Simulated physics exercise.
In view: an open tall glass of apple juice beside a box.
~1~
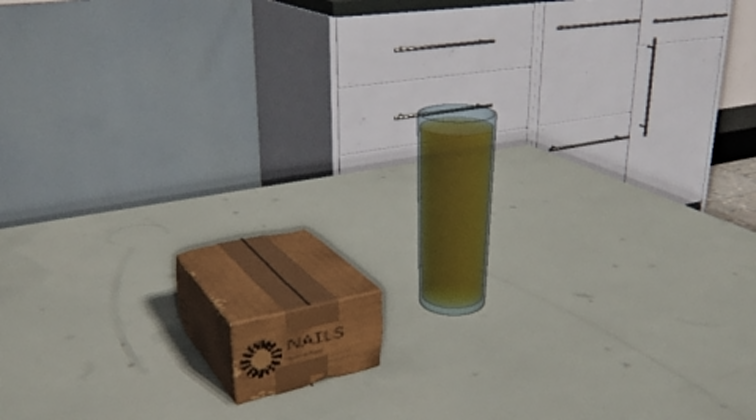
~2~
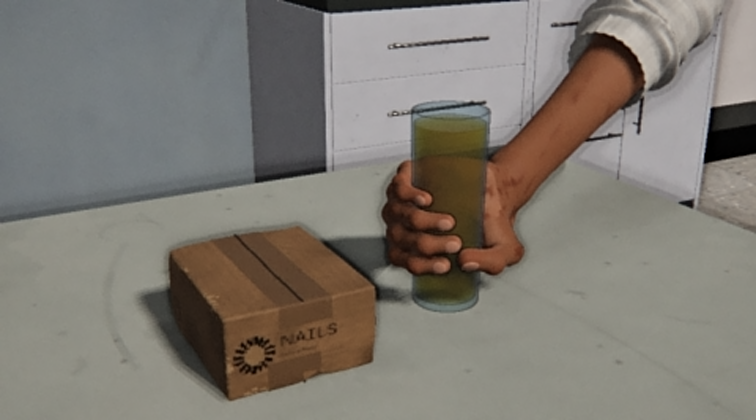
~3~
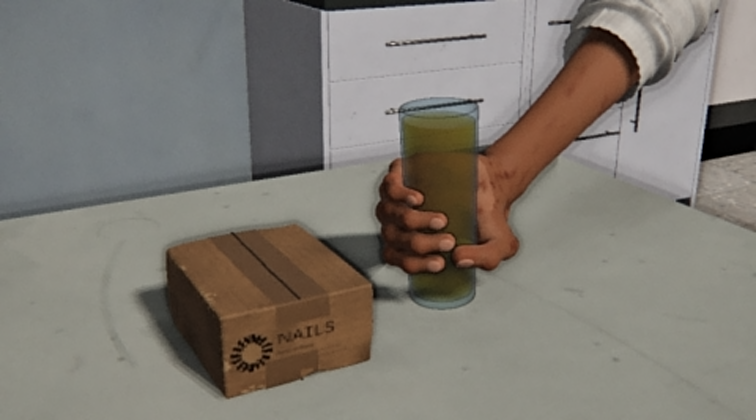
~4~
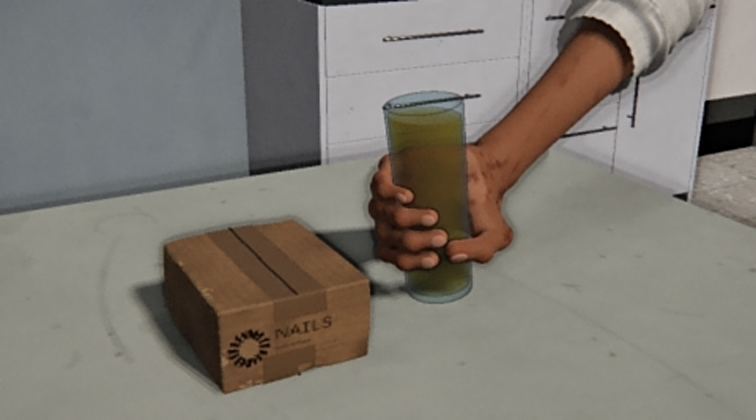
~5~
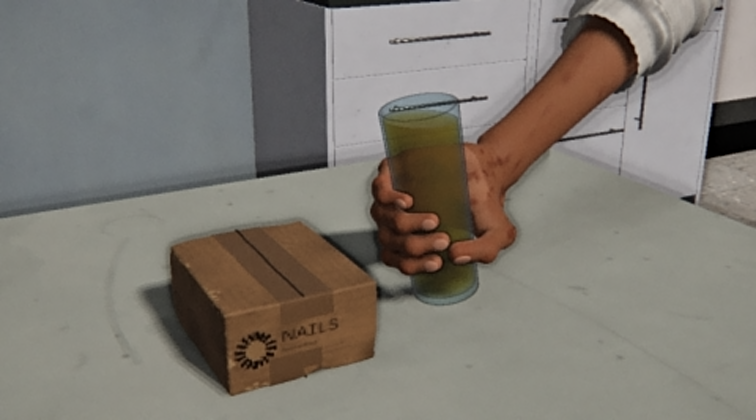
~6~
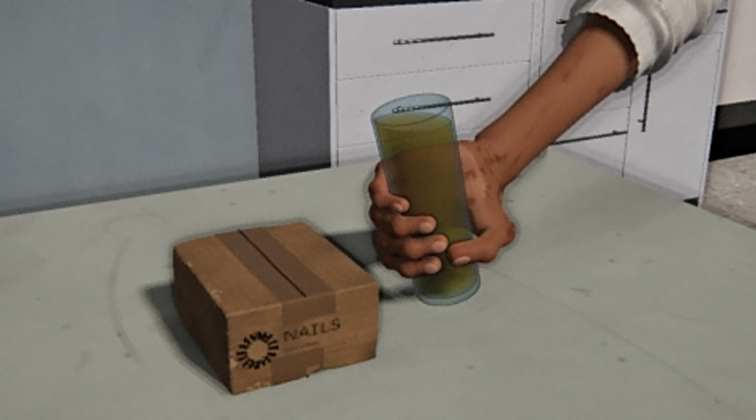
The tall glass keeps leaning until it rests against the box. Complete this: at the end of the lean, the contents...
At the end of the lean, the contents have partly come out.
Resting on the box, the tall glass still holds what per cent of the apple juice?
I'd put it at around 85 per cent.
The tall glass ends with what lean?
Lean at rest: Roughly 50° from vertical.
Soon after, the tall glass leans by about 30°; some has gone over its rim; nearly all of the apple juice is inside.
Later, the tall glass leans by about 45°; some has gone over its rim; nearly all of the apple juice is inside.
In the end, the tall glass leans by about 50°, against the box; some has gone over its rim; nearly all of the apple juice is inside.
